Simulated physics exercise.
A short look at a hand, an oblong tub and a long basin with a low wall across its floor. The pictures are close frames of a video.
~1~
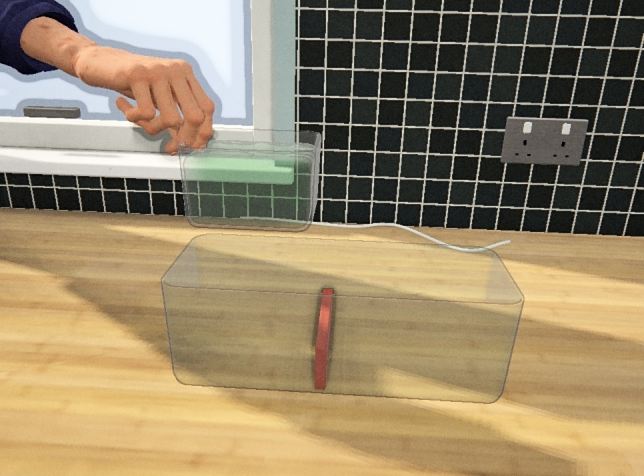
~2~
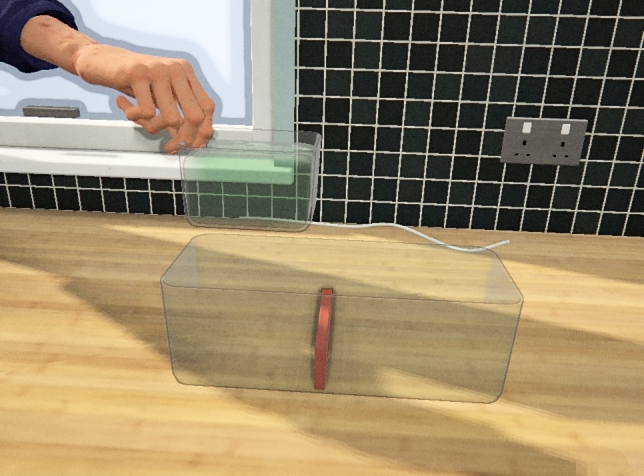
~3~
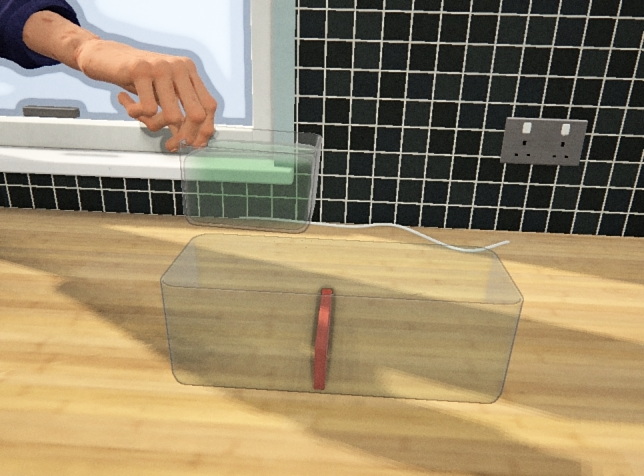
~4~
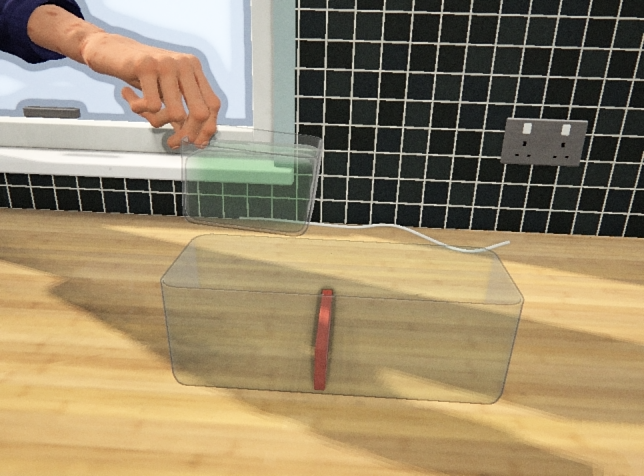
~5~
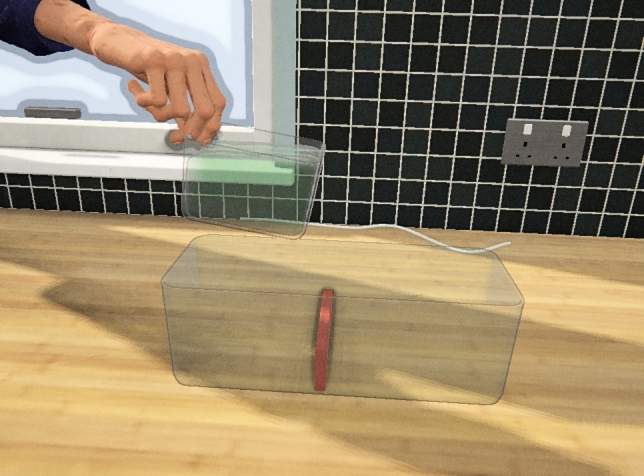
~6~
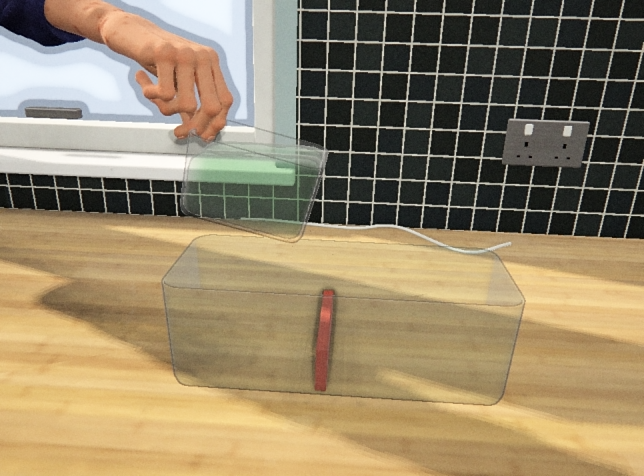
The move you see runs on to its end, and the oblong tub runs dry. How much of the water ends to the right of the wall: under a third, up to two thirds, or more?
In the end more than two thirds is right of the wall.
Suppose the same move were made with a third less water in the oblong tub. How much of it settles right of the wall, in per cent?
About 75 per cent.
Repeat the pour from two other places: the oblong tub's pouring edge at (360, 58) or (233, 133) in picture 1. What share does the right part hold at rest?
The first gives 95 %, the second 10 %.
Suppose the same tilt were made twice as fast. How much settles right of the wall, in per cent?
Close to 75 per cent.
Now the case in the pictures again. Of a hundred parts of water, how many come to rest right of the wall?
Close to 85 per cent.
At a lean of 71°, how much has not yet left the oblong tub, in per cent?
About 45 per cent.
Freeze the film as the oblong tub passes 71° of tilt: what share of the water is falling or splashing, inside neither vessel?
Near 25 %.
A moment on, the tilt is 71° and 46 per cent is still to pour, 0 is left of the wall and 29 right of it.
Next, the tilt is 110° and 5 per cent is still to pour, 10 is left of the wall and 82 right of it.
Then the tilt is 121° and 0 per cent is still to pour, 17 is left of the wall and 83 right of it.
Later the tilt is 121° and 0 per cent is still to pour, 17 is left of the wall and 83 right of it.
In the end 17 per cent lies left of the wall, 83 right of it and 0 outside.
